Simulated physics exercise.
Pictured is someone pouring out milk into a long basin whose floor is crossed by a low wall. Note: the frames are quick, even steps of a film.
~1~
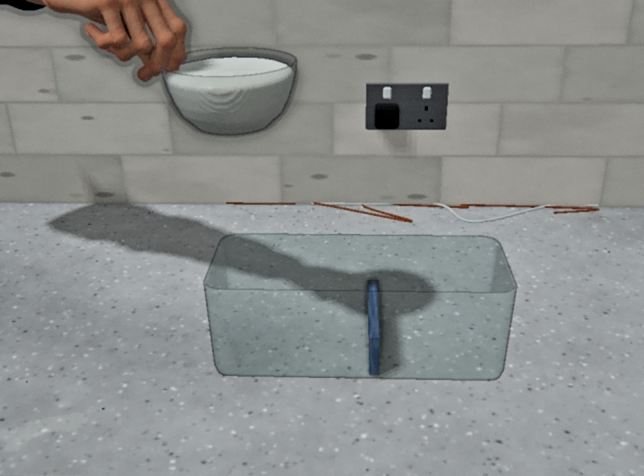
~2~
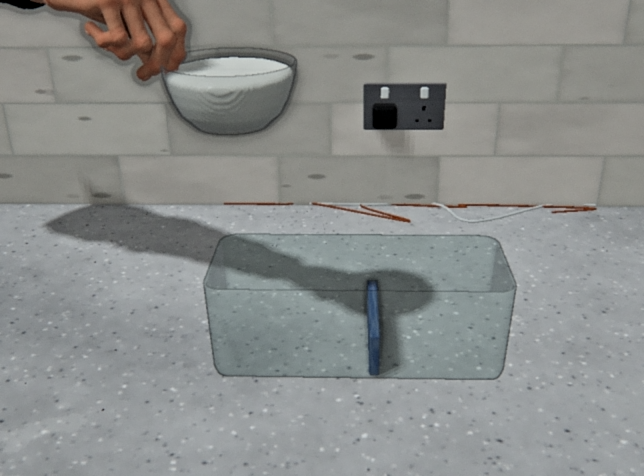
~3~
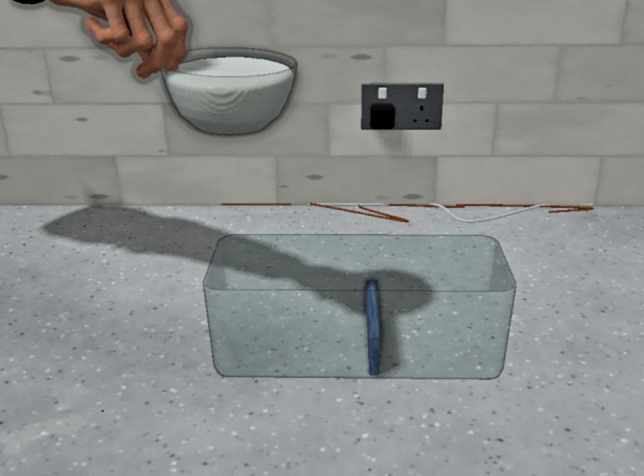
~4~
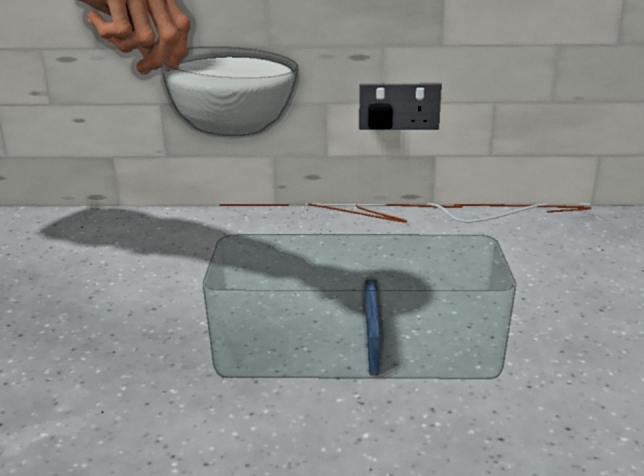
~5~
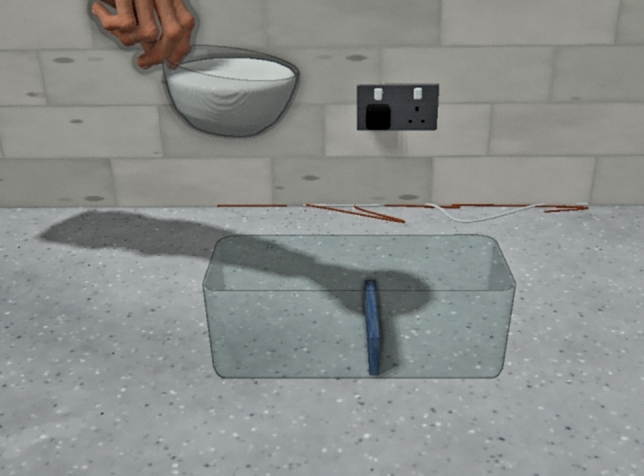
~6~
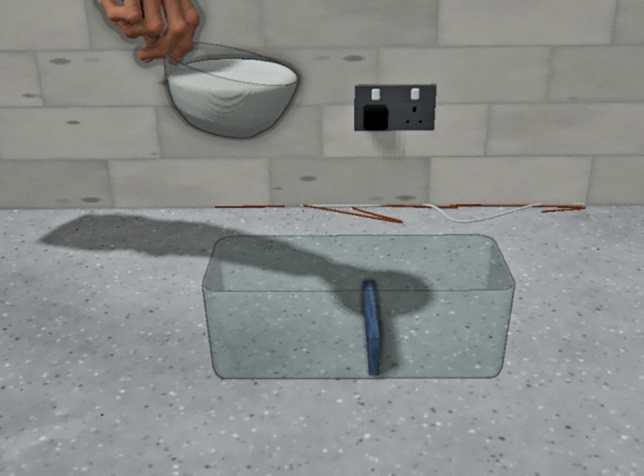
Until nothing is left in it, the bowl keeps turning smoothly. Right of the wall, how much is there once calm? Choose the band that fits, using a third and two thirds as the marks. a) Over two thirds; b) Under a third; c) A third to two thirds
A third to two thirds (c).
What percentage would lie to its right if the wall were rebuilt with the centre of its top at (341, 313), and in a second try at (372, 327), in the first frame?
In order, 80 and 55 in a hundred.
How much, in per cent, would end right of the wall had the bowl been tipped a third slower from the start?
Near 50 parts in a hundred.
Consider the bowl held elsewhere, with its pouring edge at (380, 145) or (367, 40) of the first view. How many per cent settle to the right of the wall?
In order, roughly 100 percent and 95 percent.
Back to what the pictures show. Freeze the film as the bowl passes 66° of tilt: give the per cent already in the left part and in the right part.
About 5 % left and about 5 % right.
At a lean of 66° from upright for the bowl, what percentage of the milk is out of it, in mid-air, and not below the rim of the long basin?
Estimated at 45 per cent or so.
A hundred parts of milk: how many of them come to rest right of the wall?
About 45 percent.
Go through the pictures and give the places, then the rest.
In the first frame, it leans 0°; its right rim is at (296, 63); the milk meets the walls at (168, 70) and (294, 70); the long basin's rim runs from (213, 261) to (507, 264); the wall's top is at (374, 308).
In the second frame, it leans 1°; its right rim is at (296, 64); the milk meets the walls at (168, 70) and (293, 71).
In the third frame, it leans 2°; its right rim is at (296, 66); the milk meets the walls at (168, 69) and (294, 72).
In the fourth frame, it leans 5°; its right rim is at (297, 69); the milk meets the walls at (169, 69) and (294, 73).
In the fifth frame, it leans 9°; its right rim is at (298, 75); the milk meets the walls at (169, 70) and (296, 74).
In the sixth frame, it leans 14°; its right rim is at (299, 81); the milk meets the walls at (171, 71) and (298, 75).
A moment on, the bowl is tipped part way and 44 per cent is still to pour, 7 is left of the wall and 5 right of it.
Next, the bowl is tipped on its side and 5 per cent is still to pour, 32 is left of the wall and 47 right of it.
Then the bowl is tipped on its side and 0 per cent is still to pour, 50 is left of the wall and 47 right of it.
Later the bowl is tipped on its side and 0 per cent is still to pour, 51 is left of the wall and 47 right of it.
In the end 51 per cent lies left of the wall, 48 right of it and 2 outside.
